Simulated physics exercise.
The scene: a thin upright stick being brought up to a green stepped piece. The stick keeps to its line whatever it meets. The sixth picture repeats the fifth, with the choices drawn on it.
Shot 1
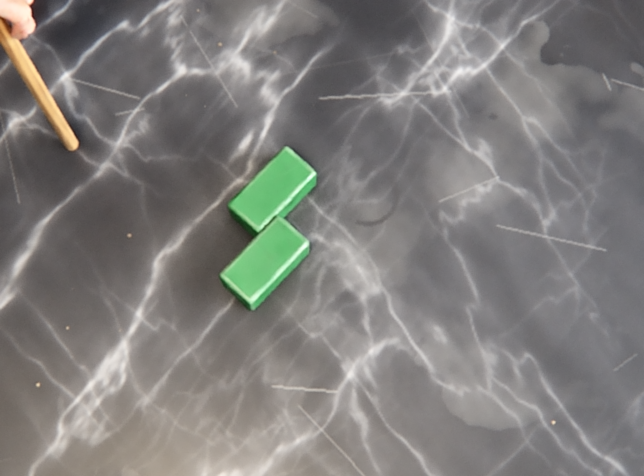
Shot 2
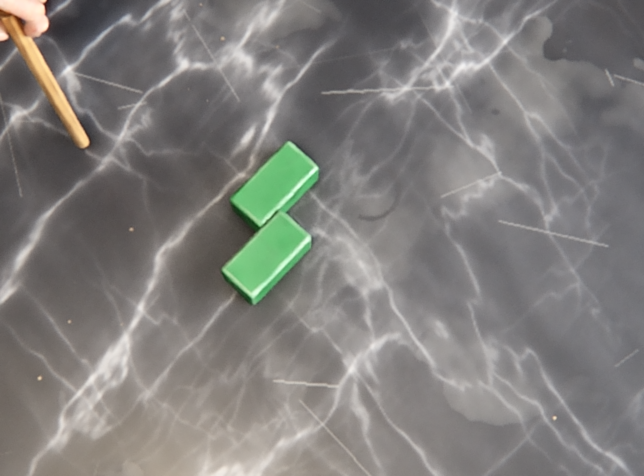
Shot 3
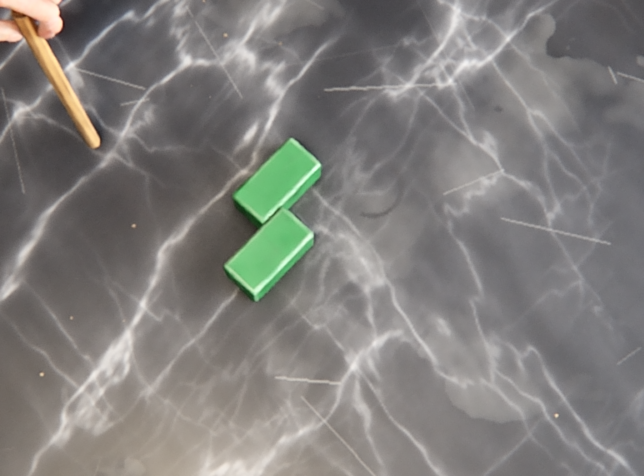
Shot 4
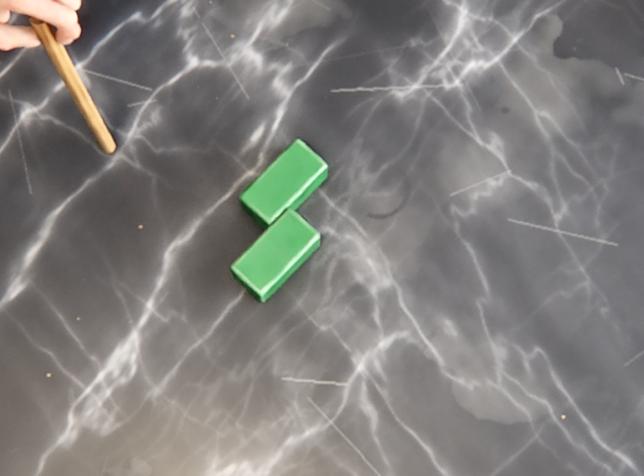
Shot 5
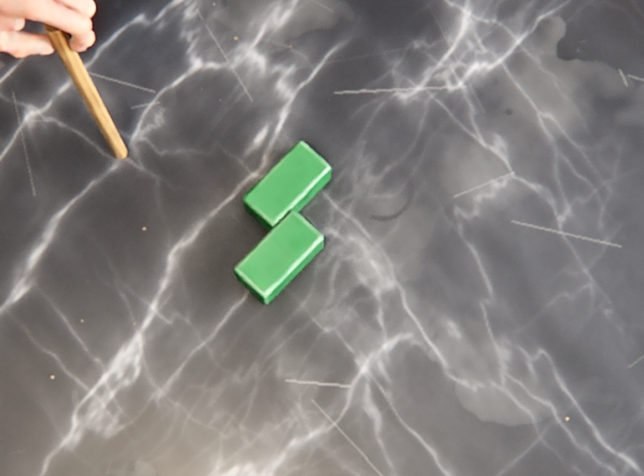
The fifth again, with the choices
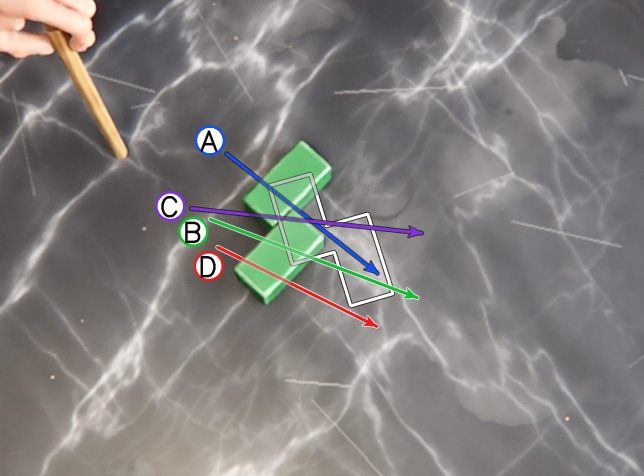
Thin wooden stick held in a hand at upper left, moving a little rightward near a green stepped piece on dark marble.
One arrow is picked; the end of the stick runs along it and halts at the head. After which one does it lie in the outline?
It ends in the outline with D.
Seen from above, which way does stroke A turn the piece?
It turns clockwise.
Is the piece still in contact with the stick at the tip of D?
No.
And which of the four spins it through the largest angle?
That is B.
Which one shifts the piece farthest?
C.
On the marked copy, A from (226, 154) to (378, 273); B from (210, 219) to (417, 298); C from (191, 208) to (422, 233); D from (218, 247) to (377, 326).
Following D. Soon after the start, foot of the stick (274, 276), piece (308, 259).
Later, foot of the stick (333, 305), piece (354, 253).
In the end, foot of the stick (377, 327), piece (359, 250); it fills the outline.
As for the rest, A leaves the piece out of the outline, at (292, 313); B leaves the piece out of the outline, at (407, 235); C leaves the piece out of the outline, at (443, 248).
